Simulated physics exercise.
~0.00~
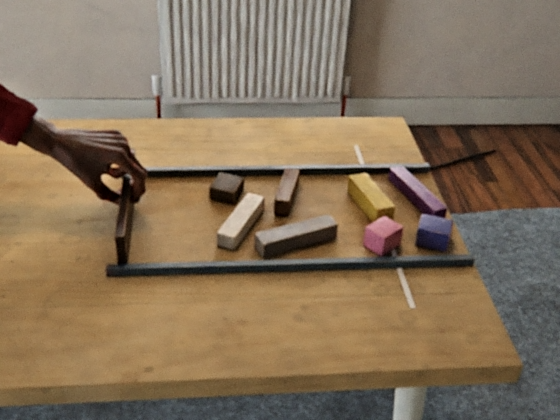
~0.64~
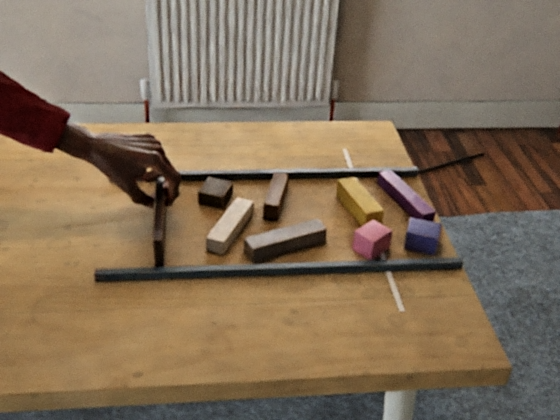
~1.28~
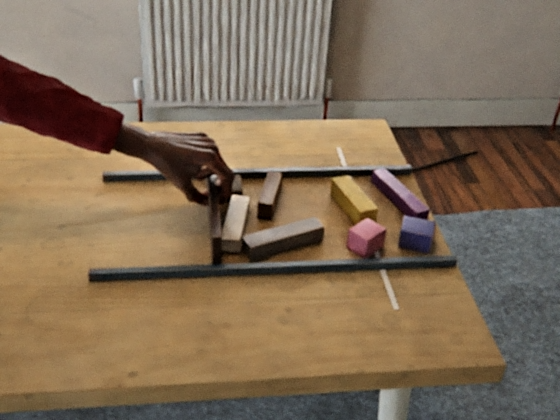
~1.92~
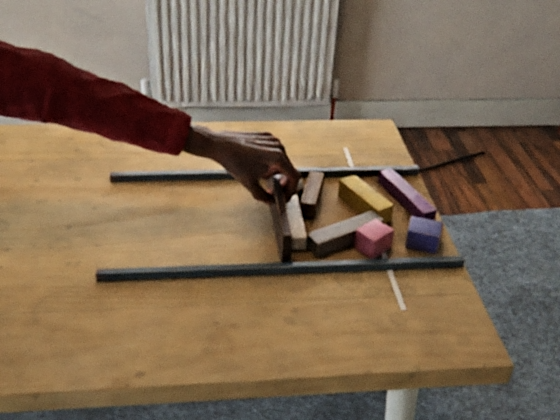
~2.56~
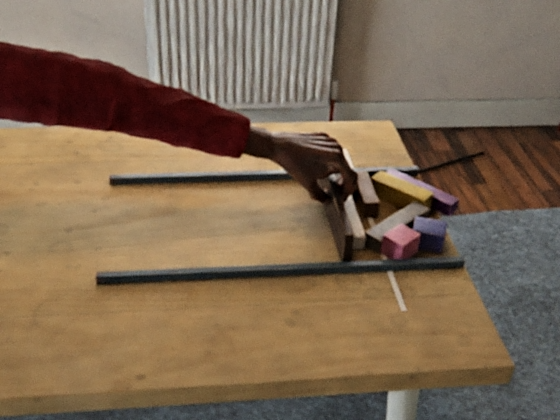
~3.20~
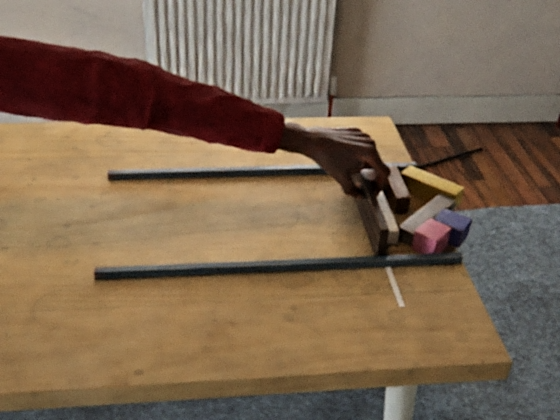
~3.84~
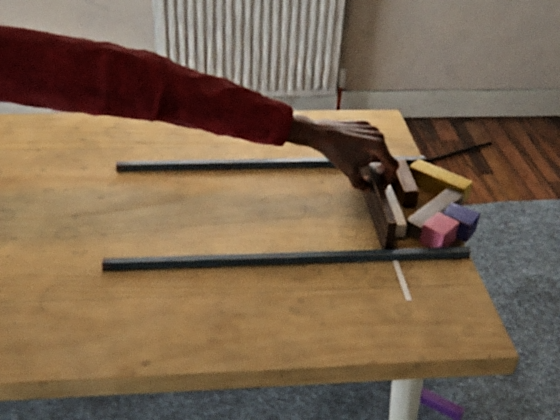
To begin with, a hand in a dark red sleeve holds a dark board upright at the left of two rails on a wooden table, with scattered blocks and bars between them. The board slides right, reaching the black block and the white bar first. It keeps moving, gathering the grey bar and bunching the pieces against the yellow, pink and purple ones. The cluster is pushed to the table's right edge, and the purple bar drops out of sight. Finally the board stops near the tape mark, the other pieces crowded at the edge, while the purple bar lies below.
